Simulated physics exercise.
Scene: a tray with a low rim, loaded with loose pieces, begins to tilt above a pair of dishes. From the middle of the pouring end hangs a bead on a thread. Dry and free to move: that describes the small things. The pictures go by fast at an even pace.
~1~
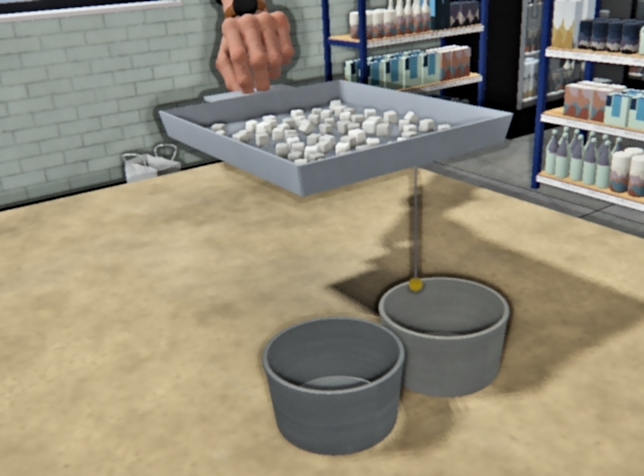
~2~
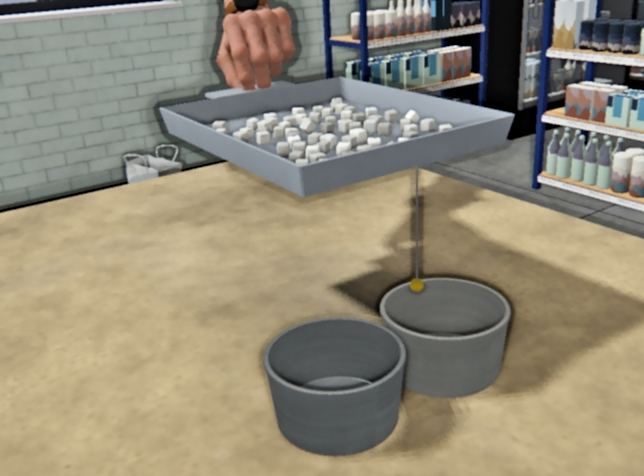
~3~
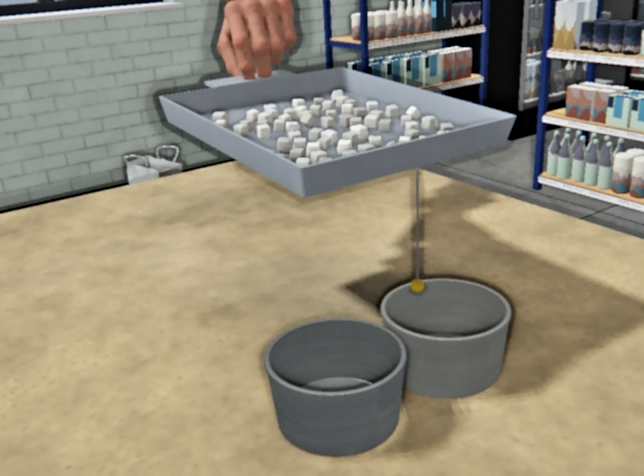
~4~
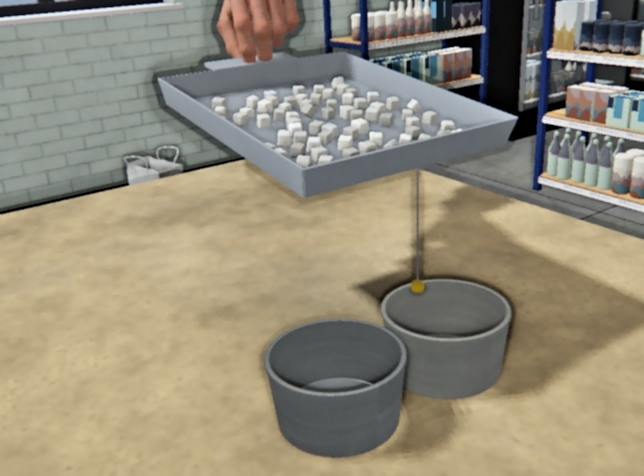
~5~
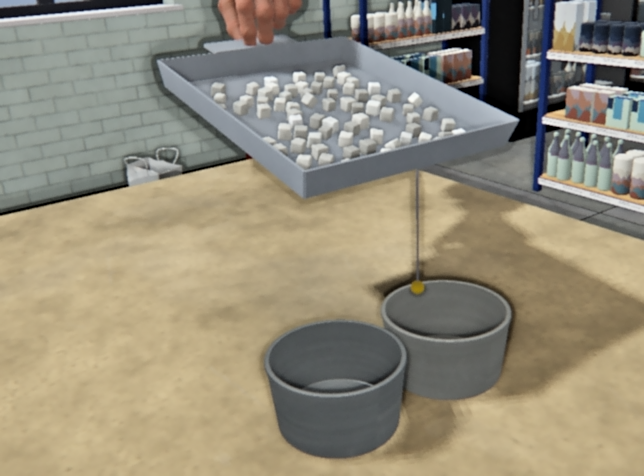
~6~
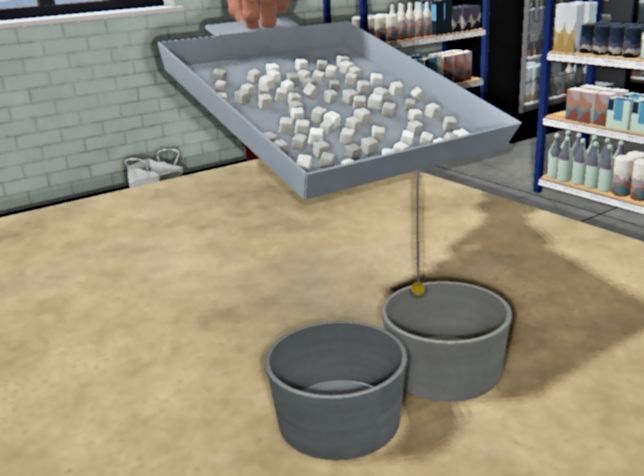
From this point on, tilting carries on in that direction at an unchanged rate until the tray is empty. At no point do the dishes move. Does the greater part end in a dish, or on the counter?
Watching it, the dishes let slip most of it.
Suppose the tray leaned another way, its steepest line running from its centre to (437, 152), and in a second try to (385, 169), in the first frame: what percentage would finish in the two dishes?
About 20 % and 40 %.
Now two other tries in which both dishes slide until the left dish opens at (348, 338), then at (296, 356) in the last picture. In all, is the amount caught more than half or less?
The pair would catch the lesser share the first time and the lesser share the second time.
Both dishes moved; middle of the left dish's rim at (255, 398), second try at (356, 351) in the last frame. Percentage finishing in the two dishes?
Close to 20 in a hundred, then close to 40 in a hundred.
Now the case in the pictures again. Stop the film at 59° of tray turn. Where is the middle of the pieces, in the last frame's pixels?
The load's middle is around (412, 133).
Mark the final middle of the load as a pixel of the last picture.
(517, 419).
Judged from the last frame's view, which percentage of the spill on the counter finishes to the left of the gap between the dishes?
Estimate: About 0 per cent.
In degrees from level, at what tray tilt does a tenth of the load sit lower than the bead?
A tilt of roughly 110°.
Soon after the last picture, tray tipped steeply; all on the tray.
A little later, tray tipped right over; nearly all on the tray; a stray few outside both.
Later still, tray tipped past a quarter turn; a small part in the left dish; about a quarter in the right dish; most outside both.
At rest, tray tipped past a quarter turn; a small part in the left dish; about a quarter in the right dish; most outside both.
